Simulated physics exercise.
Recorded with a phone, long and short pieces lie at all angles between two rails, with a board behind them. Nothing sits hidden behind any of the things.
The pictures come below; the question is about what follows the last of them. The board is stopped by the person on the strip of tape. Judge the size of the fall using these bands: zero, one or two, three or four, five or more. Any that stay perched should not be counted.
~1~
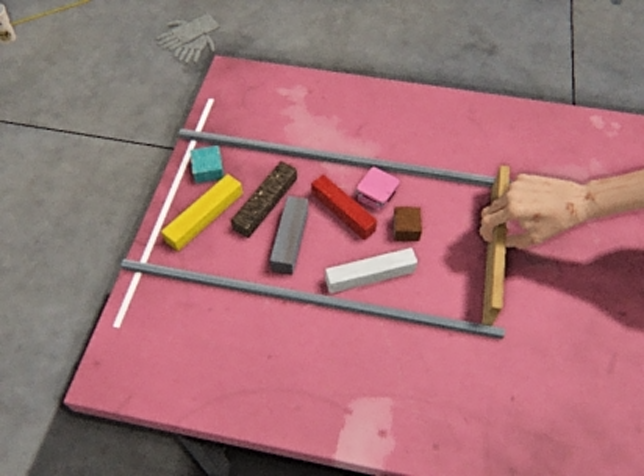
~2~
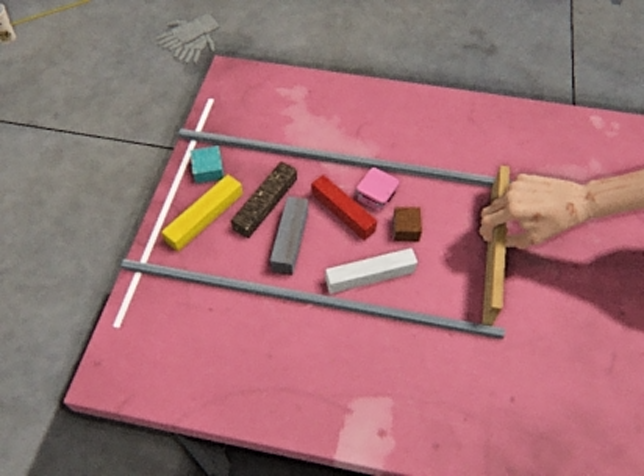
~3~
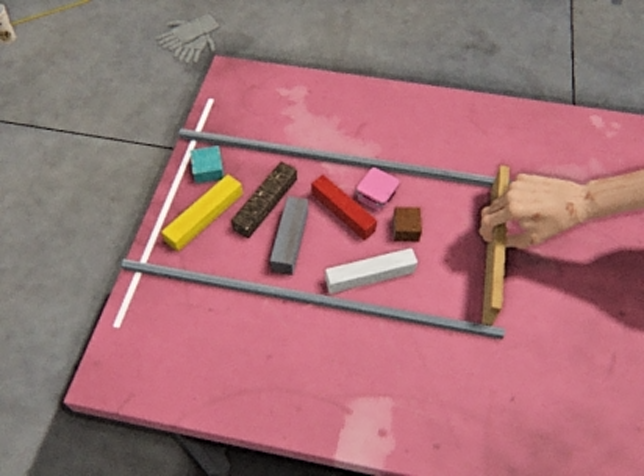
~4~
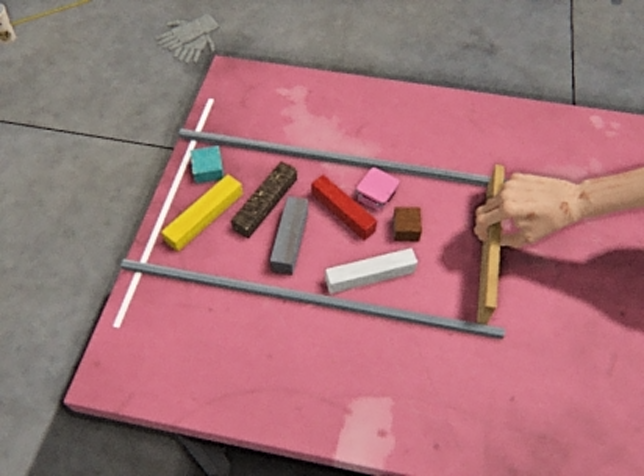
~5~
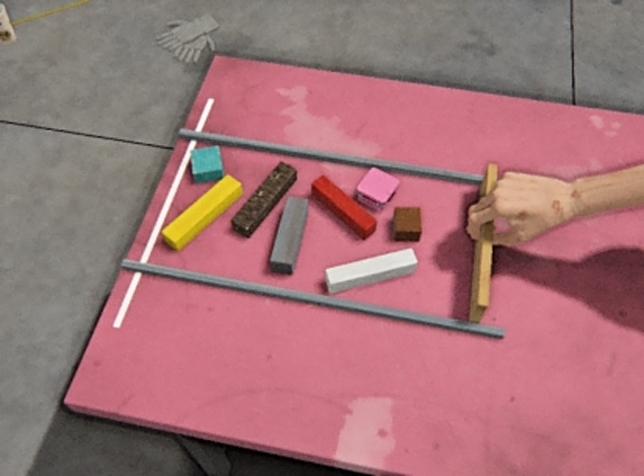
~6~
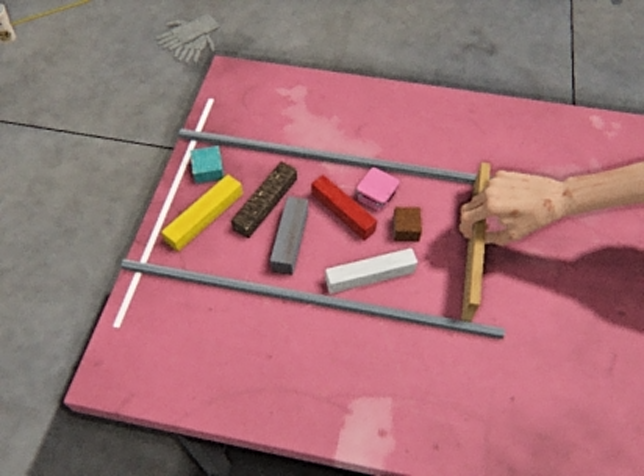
Odds are the fallen group will hold five or more.
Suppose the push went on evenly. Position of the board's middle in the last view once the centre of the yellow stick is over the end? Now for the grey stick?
The middle is at (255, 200) when it's the yellow stick, and at (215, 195) when it's the grey stick.
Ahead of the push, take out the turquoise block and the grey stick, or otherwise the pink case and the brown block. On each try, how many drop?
4 in the first try, 5 in the second.
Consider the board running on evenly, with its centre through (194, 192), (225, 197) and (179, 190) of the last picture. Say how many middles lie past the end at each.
Respectively, 4, 2 and 5.
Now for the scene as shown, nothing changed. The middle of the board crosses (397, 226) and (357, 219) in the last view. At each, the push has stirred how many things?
The count reaches 3 first and 5 second.
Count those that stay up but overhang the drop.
I'd put it at 2.
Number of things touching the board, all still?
Contact count: 2.
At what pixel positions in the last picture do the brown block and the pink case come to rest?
The brown block at (161, 182), the pink case at (169, 158).
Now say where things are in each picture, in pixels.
The first picture shows turquoise block (207, 165); yellow stick (204, 212); black bar (265, 199); board (496, 243); tape (170, 199).
The second picture shows yellow stick (204, 212); grey stick (290, 235).
The third picture shows black bar (265, 199); white bar (371, 271).
The fourth picture shows turquoise block (207, 165); brown block (407, 224).
The fifth picture shows yellow stick (204, 212); red bar (343, 207).
The sixth picture shows turquoise block (207, 165); yellow stick (204, 212); black bar (265, 199); board (476, 239); tape (170, 199).
Soon after, none off yet; turquoise block at rest near (207, 165); yellow stick at rest near (204, 212); black bar at rest near (265, 199).
In the end, the number that fall off is five or more; gone, white bar, red bar, grey stick, black bar, yellow stick and turquoise block.
